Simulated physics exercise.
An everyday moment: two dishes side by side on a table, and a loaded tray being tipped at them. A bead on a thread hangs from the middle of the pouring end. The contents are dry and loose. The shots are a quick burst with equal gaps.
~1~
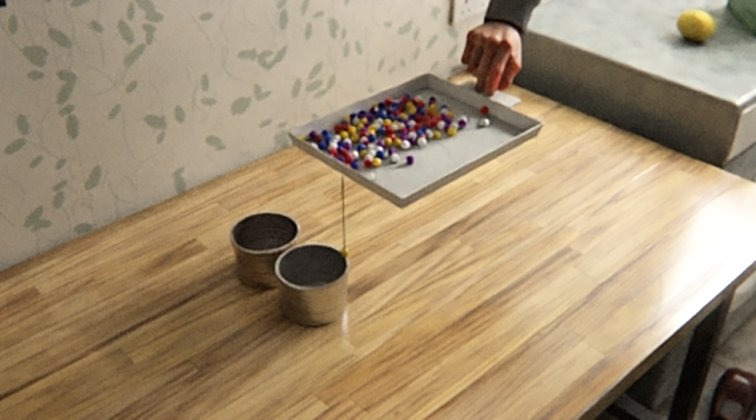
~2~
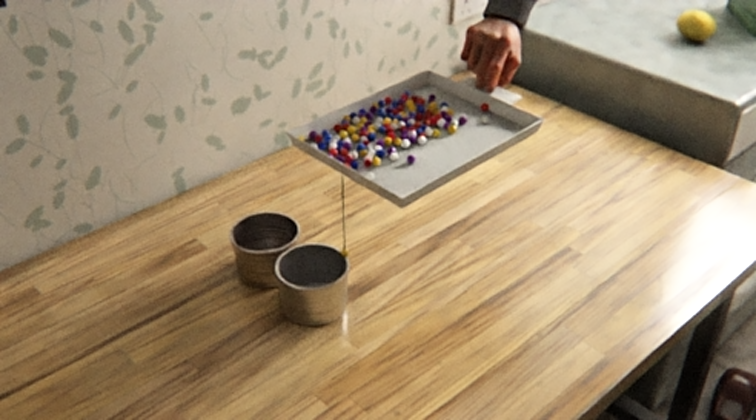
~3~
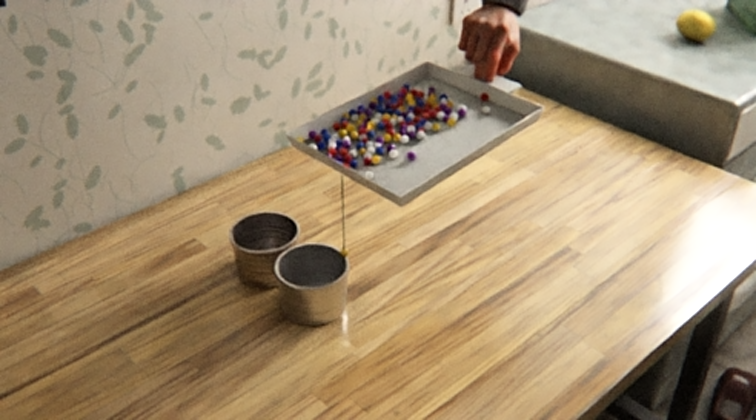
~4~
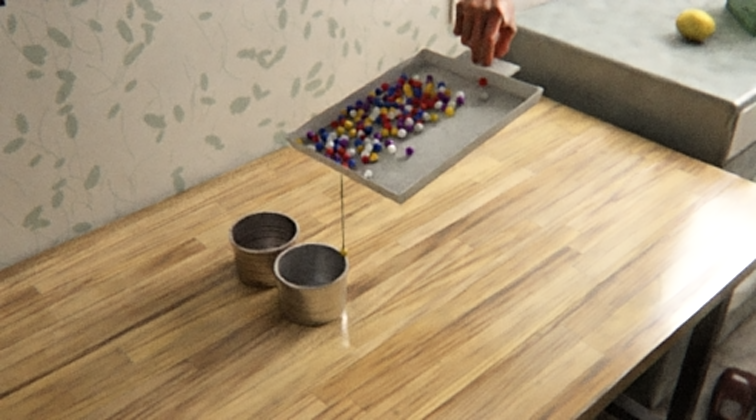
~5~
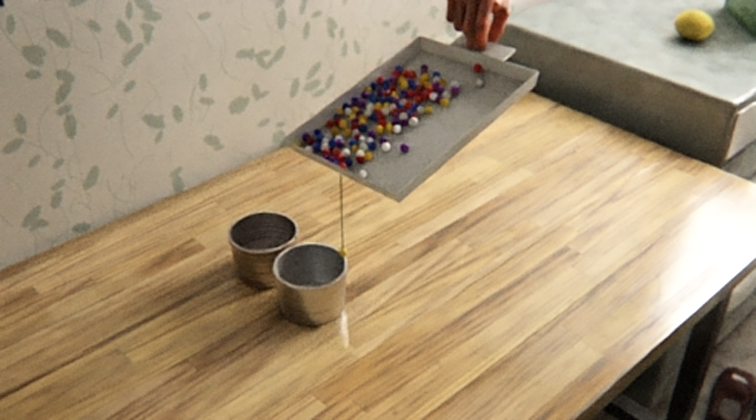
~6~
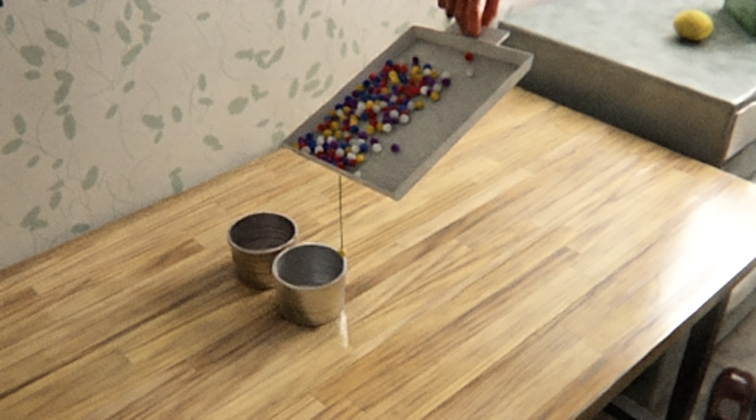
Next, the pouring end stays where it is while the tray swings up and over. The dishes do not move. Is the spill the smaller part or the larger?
Together they catch the larger part.
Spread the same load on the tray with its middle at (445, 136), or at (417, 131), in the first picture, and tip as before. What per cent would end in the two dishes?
Roughly 80 per cent, and 80 per cent.
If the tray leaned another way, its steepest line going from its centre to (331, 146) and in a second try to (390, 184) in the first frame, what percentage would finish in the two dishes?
About 60 and 0 per cent.
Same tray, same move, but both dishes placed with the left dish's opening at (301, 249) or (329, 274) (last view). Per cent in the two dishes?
Roughly 60 per cent, and 20 per cent.
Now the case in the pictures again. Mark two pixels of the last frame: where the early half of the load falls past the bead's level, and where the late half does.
At about (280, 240), then at (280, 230).
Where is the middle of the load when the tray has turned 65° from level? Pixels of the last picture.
Close to (309, 152).
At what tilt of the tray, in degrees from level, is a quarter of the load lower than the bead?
Near 80 degrees.
Soon after the last picture, tray tipped steeply; most on the tray; a stray few in the right dish; a stray few in the left dish; a stray few outside both; about a quarter in the air.
A little later, tray tipped past a quarter turn; a stray few on the tray; about a quarter in the right dish; about a third in the left dish; a small part outside both; about a quarter in the air.
Later still, tray tipped past a quarter turn; about a third in the right dish; about half in the left dish; a small part outside both.
By the end, tray tipped past a quarter turn; about a third in the right dish; about half in the left dish; a small part outside both.
